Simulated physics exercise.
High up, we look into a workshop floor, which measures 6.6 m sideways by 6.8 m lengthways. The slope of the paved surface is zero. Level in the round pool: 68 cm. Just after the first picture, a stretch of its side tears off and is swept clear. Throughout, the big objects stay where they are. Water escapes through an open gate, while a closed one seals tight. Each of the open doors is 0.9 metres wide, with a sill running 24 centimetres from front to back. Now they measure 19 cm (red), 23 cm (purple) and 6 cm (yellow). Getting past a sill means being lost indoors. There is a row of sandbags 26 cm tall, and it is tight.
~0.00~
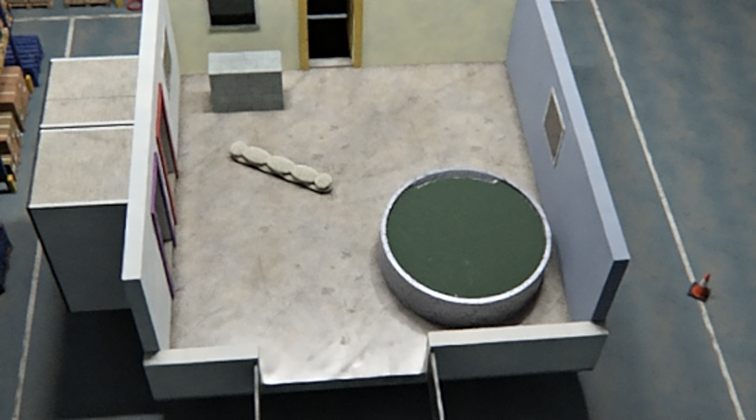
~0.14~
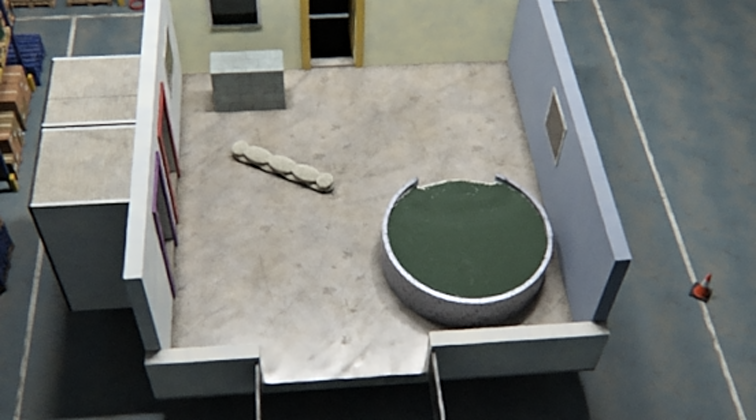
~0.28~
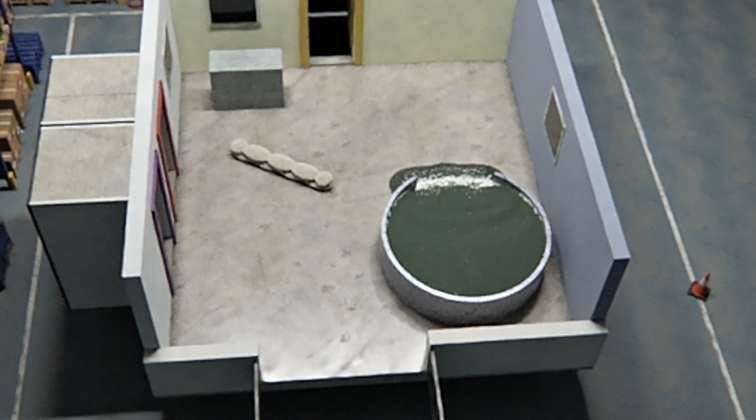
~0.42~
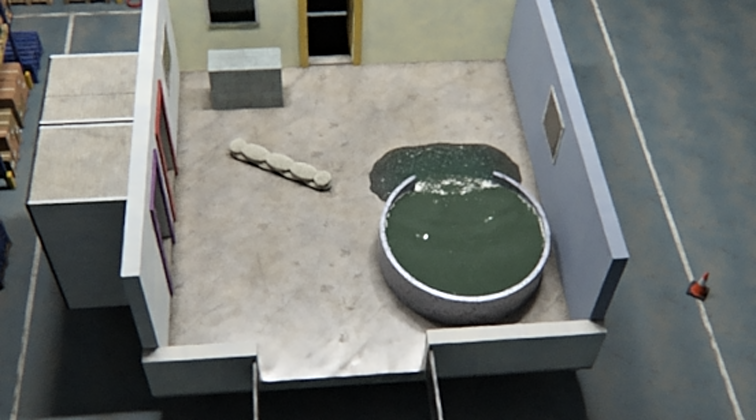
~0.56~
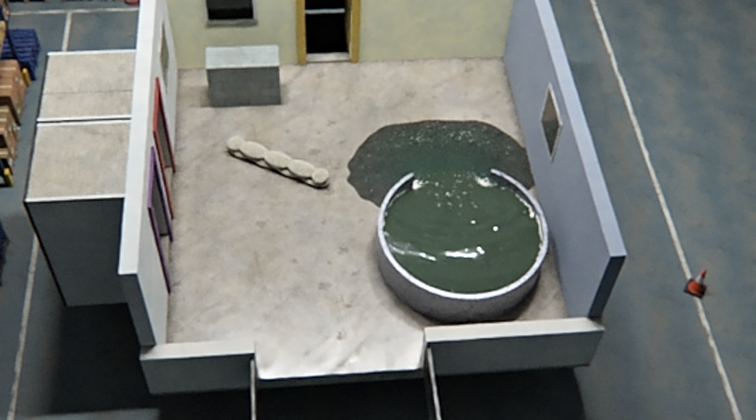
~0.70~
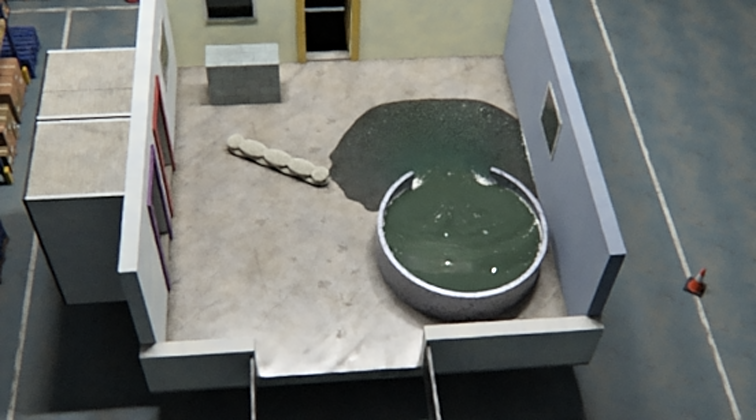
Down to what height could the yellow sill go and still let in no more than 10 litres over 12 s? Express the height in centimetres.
I would say down to about 20 cm.
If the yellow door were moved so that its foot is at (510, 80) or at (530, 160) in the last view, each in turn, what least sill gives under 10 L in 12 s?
In turn: About 31 cm, about 11.0 cm.
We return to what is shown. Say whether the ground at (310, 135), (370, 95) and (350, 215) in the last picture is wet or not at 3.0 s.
Okay, in order that's got wet, got wet and finally stayed dry.
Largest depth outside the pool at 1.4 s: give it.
Roughly 35 cm.
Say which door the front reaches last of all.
It is the purple one.
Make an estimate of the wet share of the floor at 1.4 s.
Roughly 35 percent of the floor.
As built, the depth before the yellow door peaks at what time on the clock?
2.4 s.
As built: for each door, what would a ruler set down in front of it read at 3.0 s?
Door depths (cm): Red = 0, purple = 0, yellow = 17.
After 1.4 s water covers 35 % of the floor, deepest (35 cm) near (442, 185); 1 cm at the yellow door, 0 litres in over its 6 cm sill.
After 3.0 s water covers 45 % of the floor, deepest (36 cm) near (499, 97); 17 cm at the yellow door, 79 litres in over its 6 cm sill.
After 12.0 s water covers 95 % of the floor, deepest (14 cm) near (406, 81); 11 cm at the yellow door, 328 litres in over its 6 cm sill.
At the yellow door as built, the water arrived by 1.4 s and peaked near 19 cm at 2.4 s.
Run again over the same 12 s with other heights there, 24 litres in over 17.5 cm, 1 litre over 23.5 cm. The limit of 10 litres is kept from about 20 cm up.
